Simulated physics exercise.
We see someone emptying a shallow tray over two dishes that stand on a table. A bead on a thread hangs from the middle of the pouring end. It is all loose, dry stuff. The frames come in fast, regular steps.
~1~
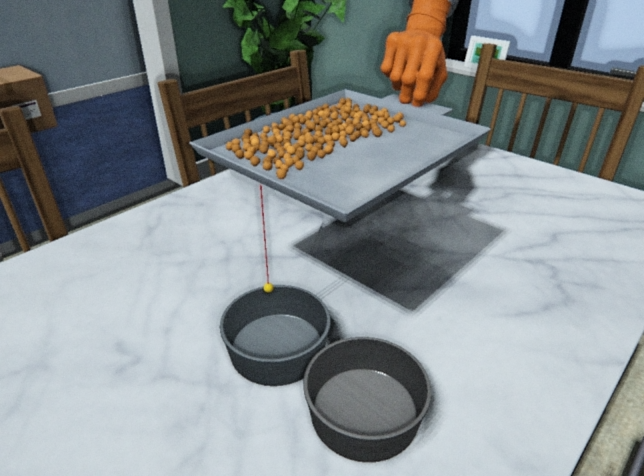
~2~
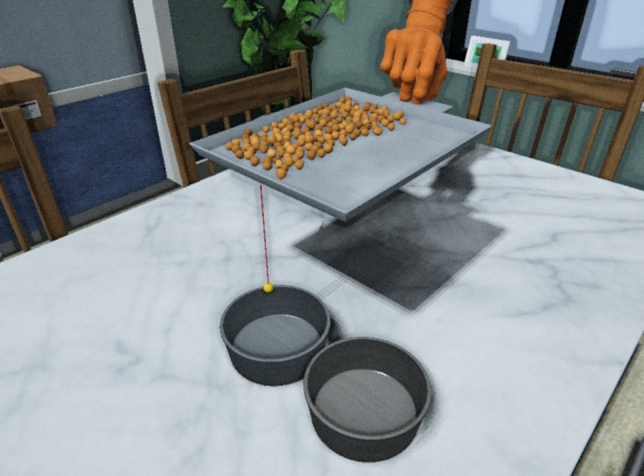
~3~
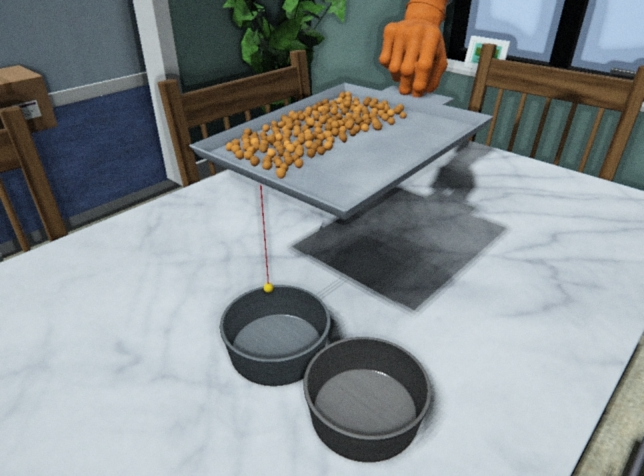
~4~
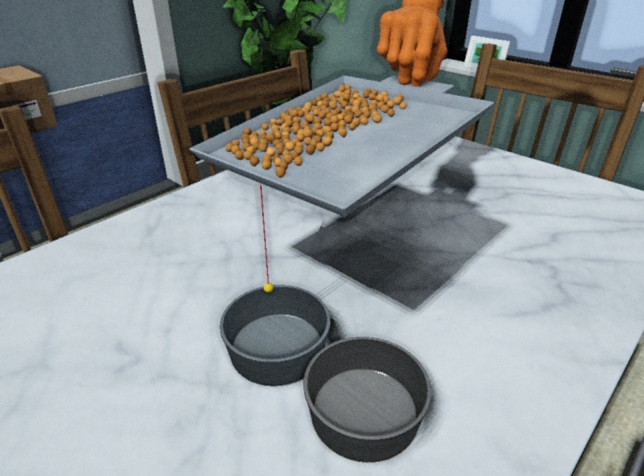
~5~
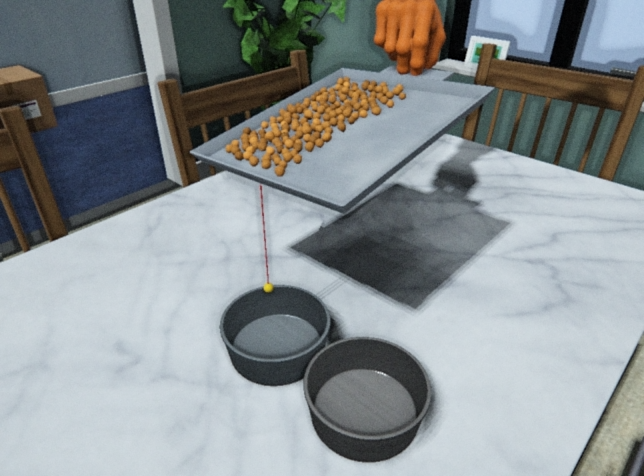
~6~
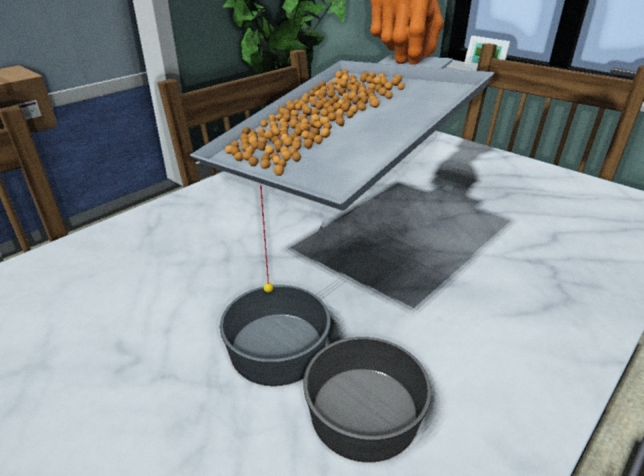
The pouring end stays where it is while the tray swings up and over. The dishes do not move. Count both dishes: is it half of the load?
The two hold less than half of the load.
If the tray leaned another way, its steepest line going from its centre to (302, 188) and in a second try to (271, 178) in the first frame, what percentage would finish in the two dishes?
In turn 80 and 40 in a hundred.
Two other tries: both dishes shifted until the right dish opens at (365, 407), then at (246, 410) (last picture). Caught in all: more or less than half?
In turn: Less than half; not half.
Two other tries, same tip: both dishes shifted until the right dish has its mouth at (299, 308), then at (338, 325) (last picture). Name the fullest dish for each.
At the first place the left dish, at the second the dish on the left.
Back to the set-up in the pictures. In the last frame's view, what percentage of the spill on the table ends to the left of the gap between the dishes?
Close to 100 per cent.
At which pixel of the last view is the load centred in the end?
Close to (193, 298).
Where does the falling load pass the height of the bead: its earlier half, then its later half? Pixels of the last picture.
Around (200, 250) and then (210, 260).
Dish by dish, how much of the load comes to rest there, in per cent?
About: Left dish 0, right dish 0 per cent.
Shortly afterwards, tray tipped steeply; all but a few on the tray; only a few in the air.
Next, tray tipped right over; only a few in the left dish; all but a few outside both; a little in the air.
Some moments later, tray tipped past a quarter turn; only a few in the left dish; all but a few outside both.
In the end, tray tipped past a quarter turn; none at all in the right dish; only a few in the left dish; all but a few outside both.
